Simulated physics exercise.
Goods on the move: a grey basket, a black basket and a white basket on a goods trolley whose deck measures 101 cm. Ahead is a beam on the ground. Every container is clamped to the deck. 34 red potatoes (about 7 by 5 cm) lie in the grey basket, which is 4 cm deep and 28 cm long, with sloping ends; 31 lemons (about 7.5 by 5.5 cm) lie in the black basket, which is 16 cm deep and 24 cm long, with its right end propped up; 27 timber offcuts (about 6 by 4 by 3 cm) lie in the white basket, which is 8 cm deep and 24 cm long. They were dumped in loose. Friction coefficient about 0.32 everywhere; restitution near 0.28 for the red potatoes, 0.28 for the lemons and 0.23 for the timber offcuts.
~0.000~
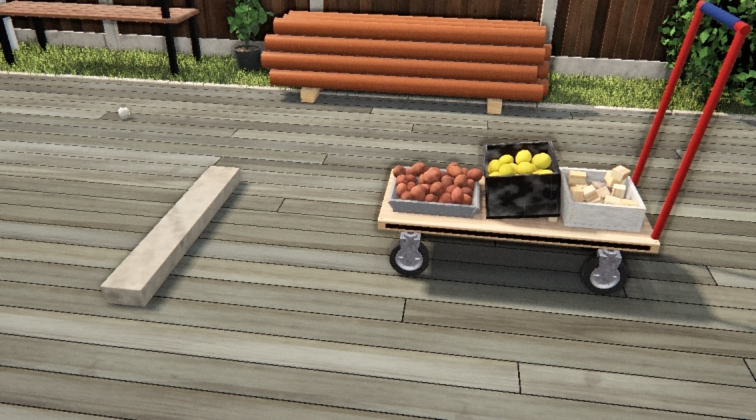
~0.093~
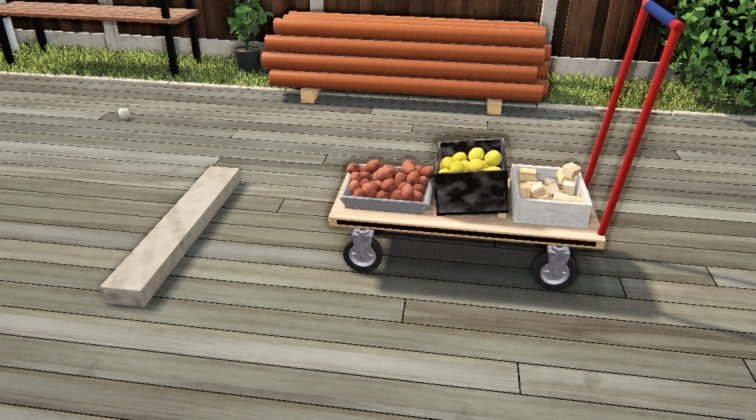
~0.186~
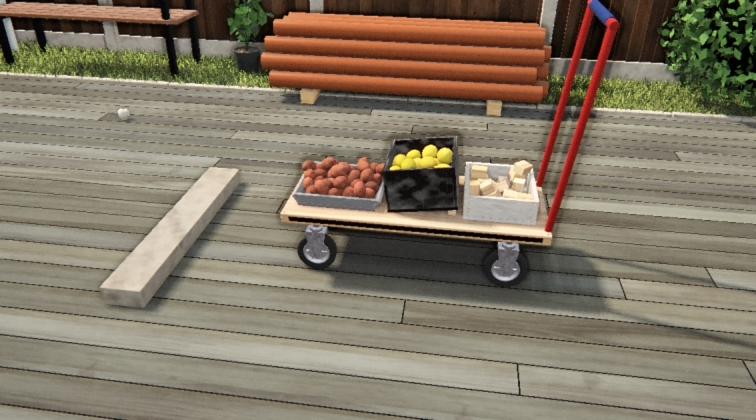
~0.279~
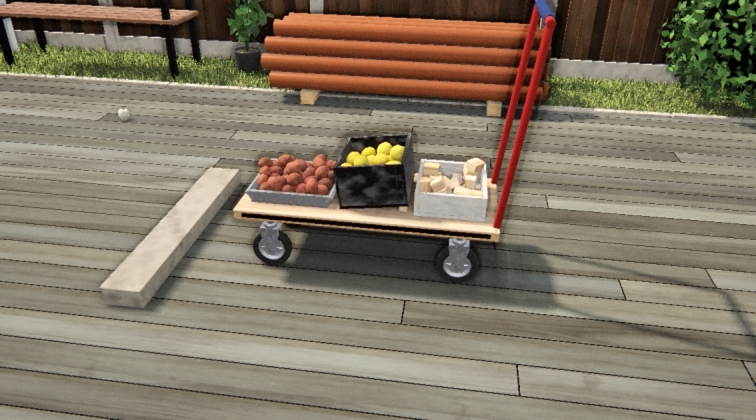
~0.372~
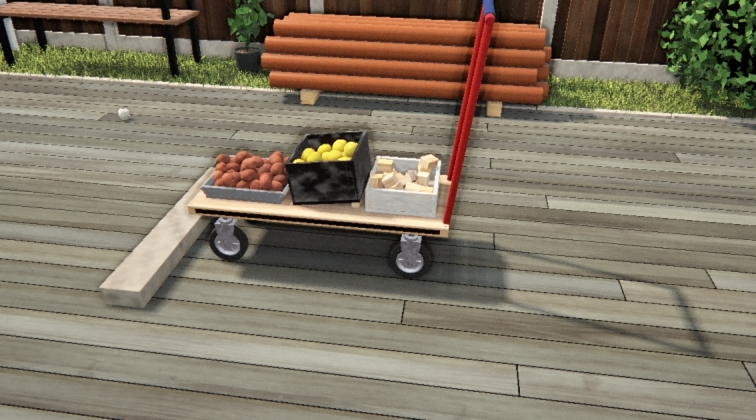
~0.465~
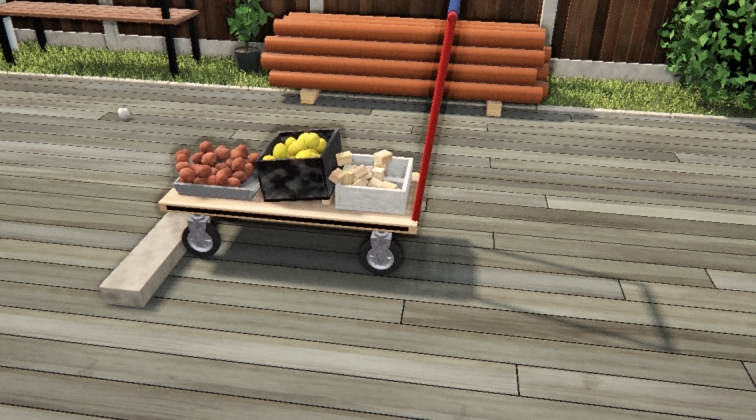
In the video, a goods trolley carrying a grey basket of red potatoes, a black basket of yellow items and a white basket of timber offcuts rolls left across wooden decking until its front wheel meets a pale beam.
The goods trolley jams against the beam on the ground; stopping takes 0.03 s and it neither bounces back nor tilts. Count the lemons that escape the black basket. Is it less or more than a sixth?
Out of the black basket go fewer than one in six of the lemons.
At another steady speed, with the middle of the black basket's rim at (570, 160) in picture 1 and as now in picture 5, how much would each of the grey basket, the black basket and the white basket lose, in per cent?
In that case grey basket 60, black basket 0, white basket 0 per cent.
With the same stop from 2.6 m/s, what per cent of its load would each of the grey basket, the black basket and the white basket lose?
In that case grey basket 60, black basket 10, white basket 0 per cent.
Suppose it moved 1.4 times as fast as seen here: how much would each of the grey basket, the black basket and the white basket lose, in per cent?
In that case grey basket 60, black basket 10, white basket 10 per cent.
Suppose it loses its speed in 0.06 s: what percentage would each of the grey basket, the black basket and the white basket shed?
In that case grey basket 40, black basket 0, white basket 10 per cent.
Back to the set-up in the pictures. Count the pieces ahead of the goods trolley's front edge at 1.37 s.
Roughly 14.
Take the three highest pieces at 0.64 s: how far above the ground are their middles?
Roughly 46 cm.
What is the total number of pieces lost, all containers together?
Roughly 18 in all.
After 0.52 s, grey basket 28 in, 6 out, black basket 31 in, 0 out and white basket 26 in, 1 out.
After 0.64 s, grey basket 20 in, 14 out, black basket 31 in, 0 out and white basket 25 in, 2 out.
After 0.86 s, grey basket 17 in, 17 out, black basket 31 in, 0 out and white basket 26 in, 1 out.
When it is over (at 1.37 s), grey basket 17 in, 17 out, black basket 31 in, 0 out and white basket 26 in, 1 out. Asked share, 0 of 31, 0 per cent.
